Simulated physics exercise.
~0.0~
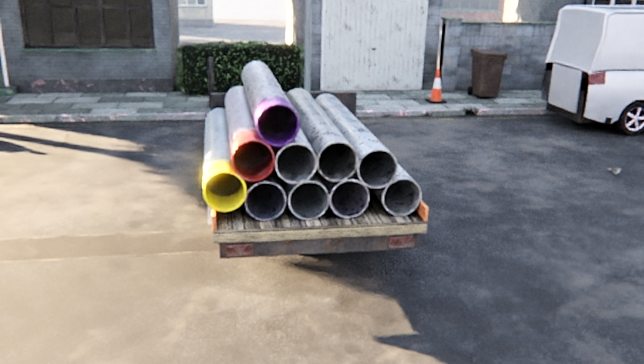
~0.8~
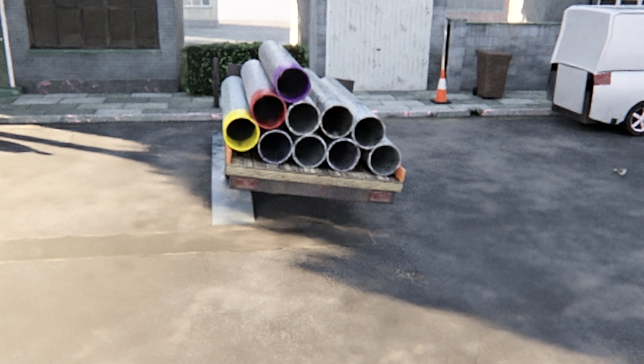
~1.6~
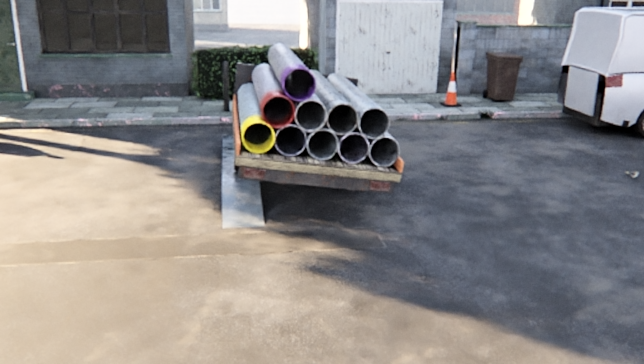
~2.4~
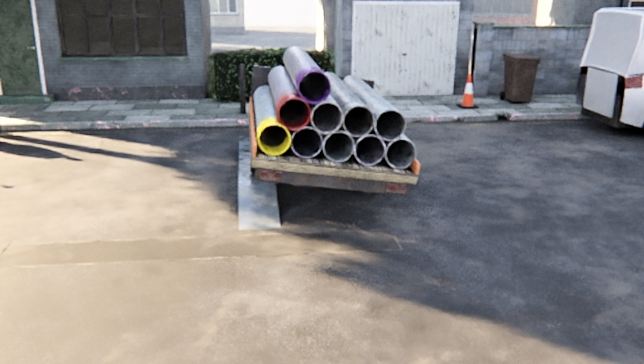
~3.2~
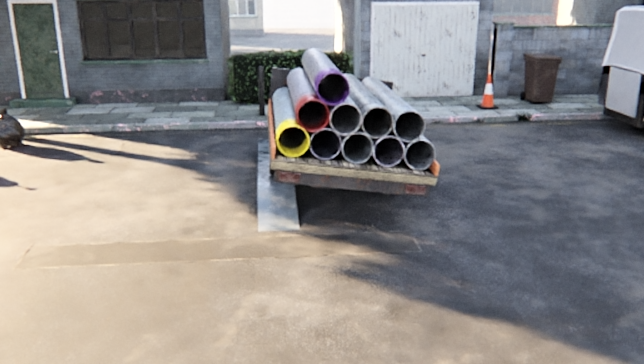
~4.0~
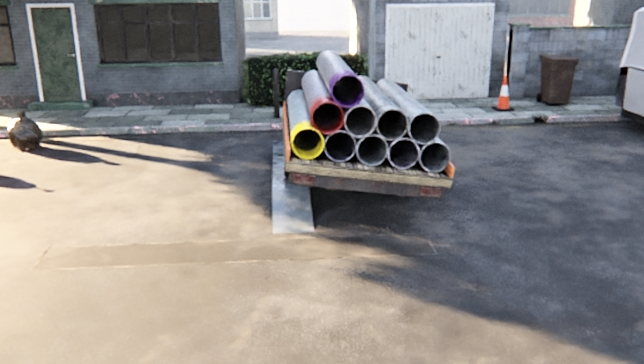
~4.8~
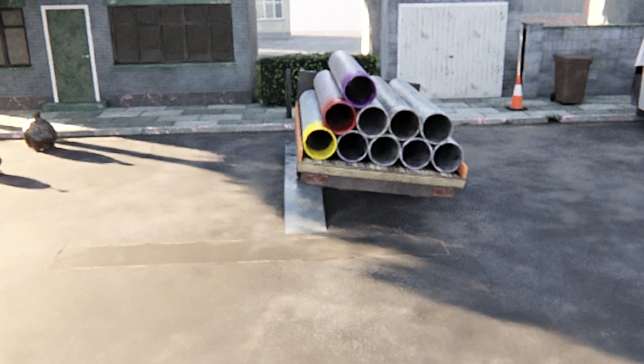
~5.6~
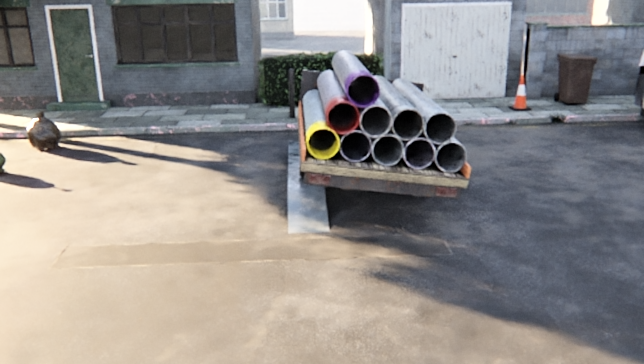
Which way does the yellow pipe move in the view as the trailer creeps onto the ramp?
The yellow pipe moves up in the view, carried along with the trailer.
